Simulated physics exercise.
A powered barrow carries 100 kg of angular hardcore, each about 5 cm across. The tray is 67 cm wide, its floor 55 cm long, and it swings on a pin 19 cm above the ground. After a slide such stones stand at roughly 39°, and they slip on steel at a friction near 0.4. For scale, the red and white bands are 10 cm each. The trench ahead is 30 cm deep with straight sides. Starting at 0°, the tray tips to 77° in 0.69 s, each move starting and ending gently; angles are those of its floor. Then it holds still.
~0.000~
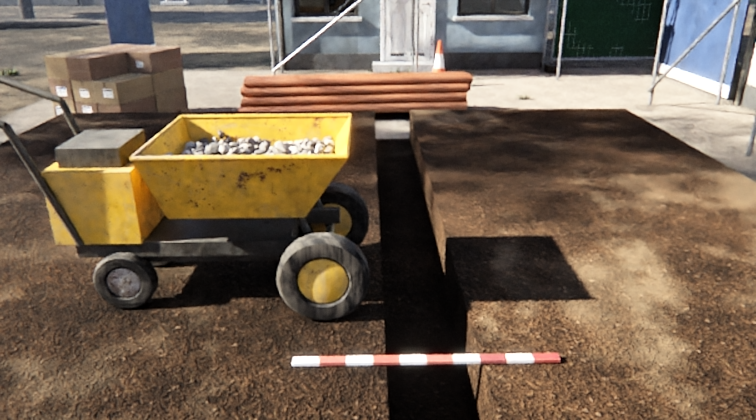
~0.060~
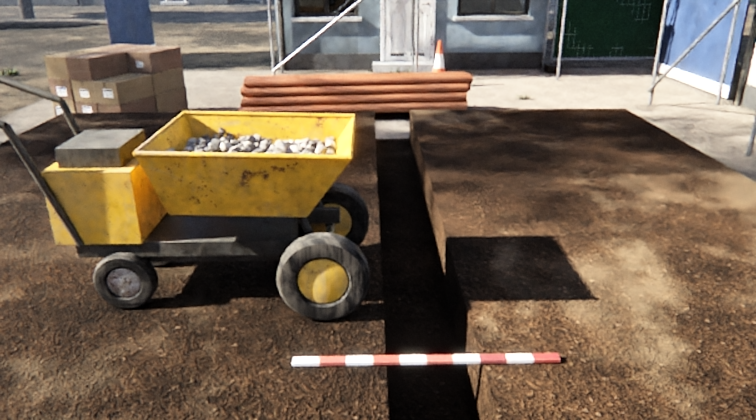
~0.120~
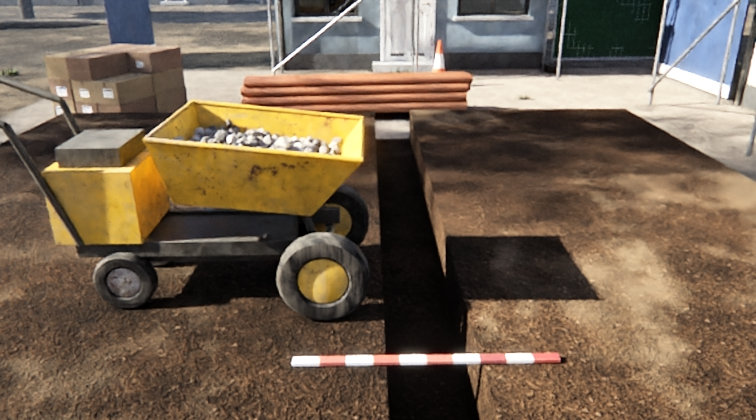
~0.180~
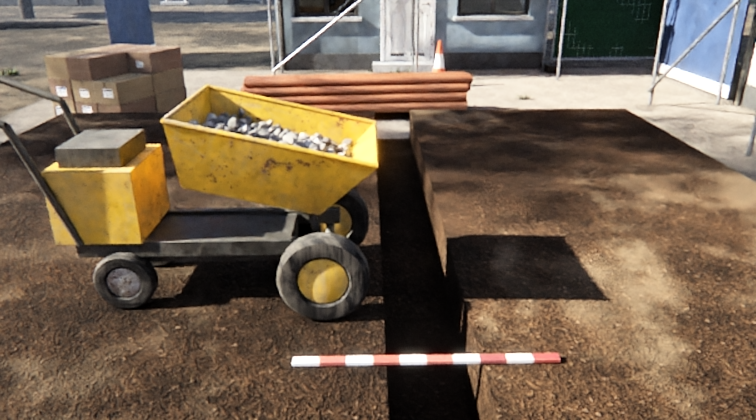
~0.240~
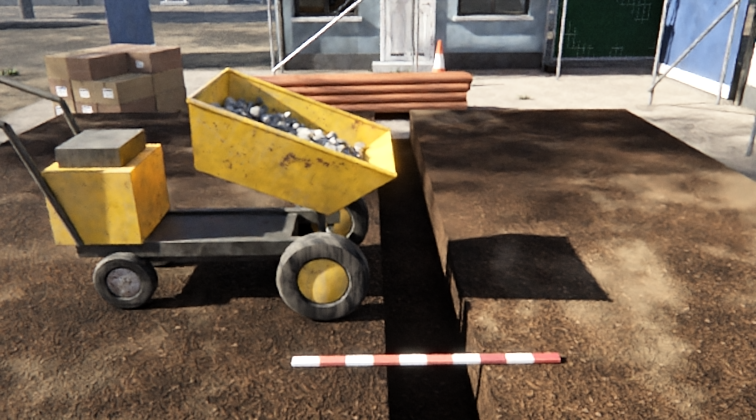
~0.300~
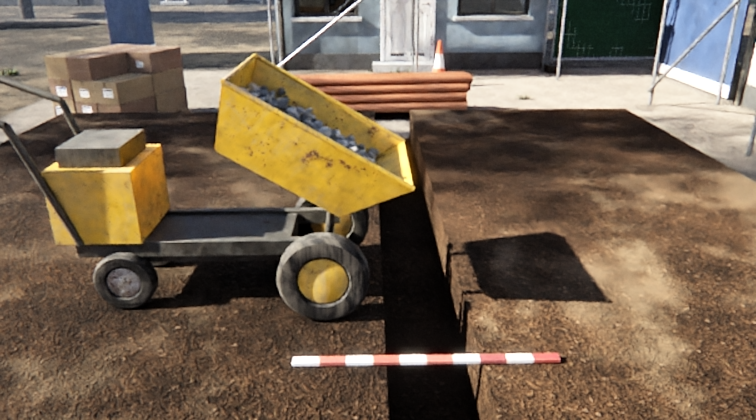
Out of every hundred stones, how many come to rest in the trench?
Close to 28 in a hundred.
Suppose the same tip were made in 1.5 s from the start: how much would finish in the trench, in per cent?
Then about 50 per cent.
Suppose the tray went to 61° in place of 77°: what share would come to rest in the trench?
Then about 5 per cent.
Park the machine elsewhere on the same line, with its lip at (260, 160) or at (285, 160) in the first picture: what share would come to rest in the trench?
About 95 and 80 per cent.
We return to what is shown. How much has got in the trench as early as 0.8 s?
Some 0 per cent.
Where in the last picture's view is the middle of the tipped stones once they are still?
Their middle is at about (496, 278).
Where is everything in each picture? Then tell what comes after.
Lip at (347, 157), floor tilted 0°, highest stones at (272, 143), in the first frame.
Lip at (351, 158), floor tilted 2°, highest stones at (247, 142); the stones move at 0.4 m/s on average, in the second frame.
Lip at (362, 161), floor tilted 6°, highest stones at (220, 134); the stones move at 0.8 m/s on average, in the third frame.
Lip at (378, 166), floor tilted 13°, highest stones at (219, 122); the stones move at 1.1 m/s on average, in the fourth frame.
The tray is at 21°, its lip at (396, 176); the top of the load is at (238, 107); the stones move at 1.4 m/s on average, in the fifth frame.
The tray is at 31°, its lip at (414, 189); the top of the load is at (255, 95); the stones move at 1.5 m/s on average, in the sixth frame.
After 0.5 s the floor is at 65°; 100 % in the tray; the foremost stones are at (434, 213).
After 0.8 s the floor is at 77°; 68 % in the tray, 2 % in the trench, 31 % past the trench; the foremost stones are at (530, 277).
After 1.1 s the floor is at 77°; 18 % in the tray, 7 % in the trench, 76 % past the trench; the foremost stones are at (691, 286).
After 3.1 s the floor is at 77°; 0 % in the tray, 28 % in the trench, 72 % past the trench; the foremost stones are past the picture's edge.
